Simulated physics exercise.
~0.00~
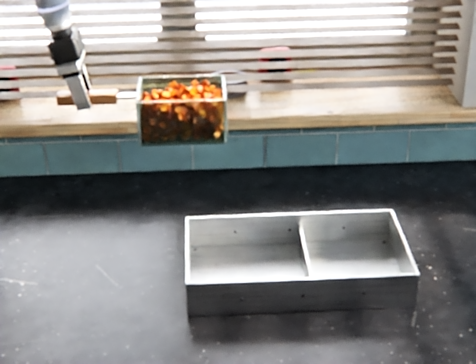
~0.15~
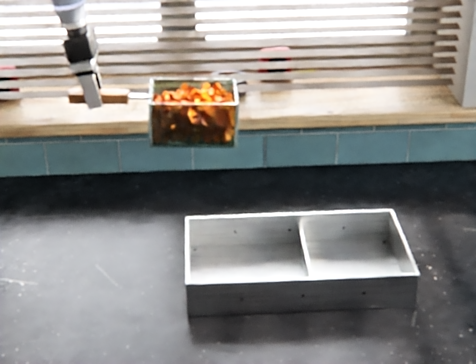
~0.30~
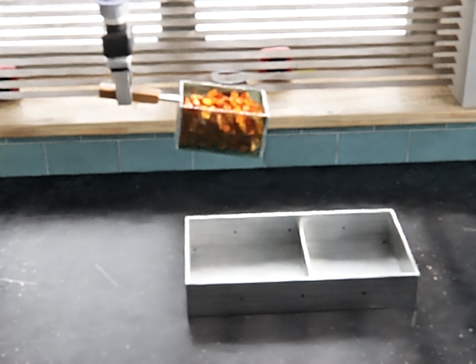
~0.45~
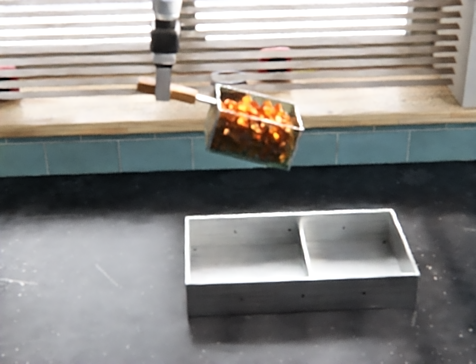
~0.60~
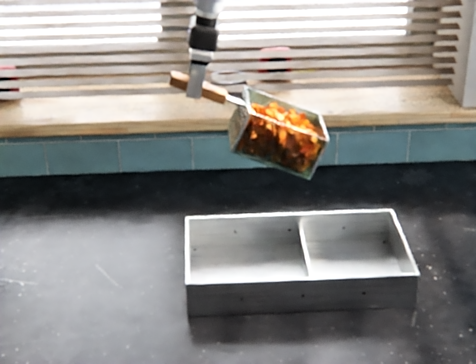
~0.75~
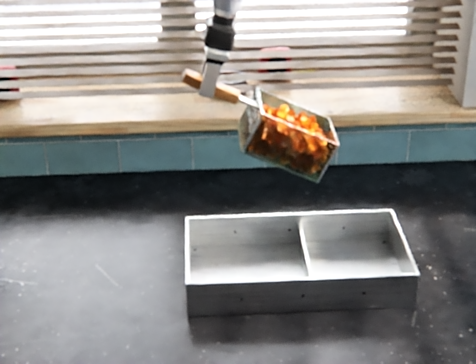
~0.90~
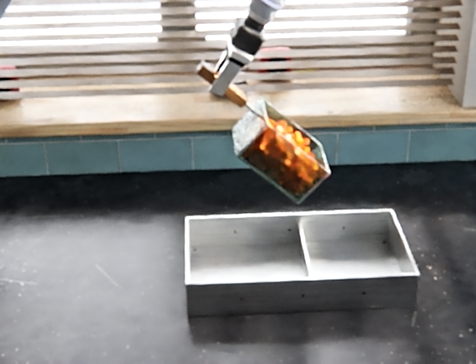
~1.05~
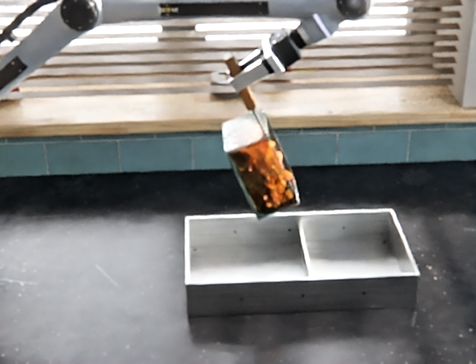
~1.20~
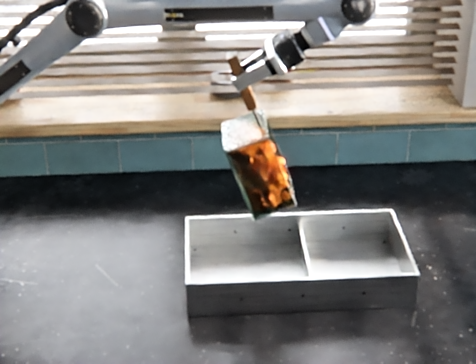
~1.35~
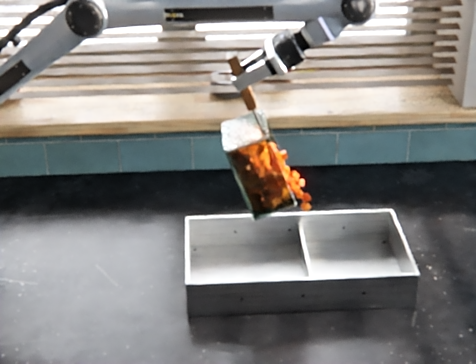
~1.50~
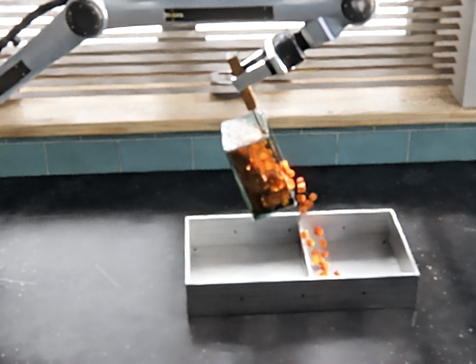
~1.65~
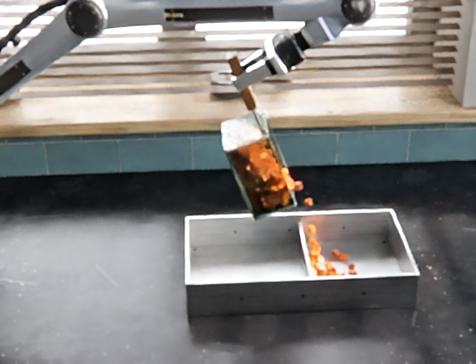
A robot arm carries a box of orange pieces right, tilts it, and spills some into the divided crate's right part.
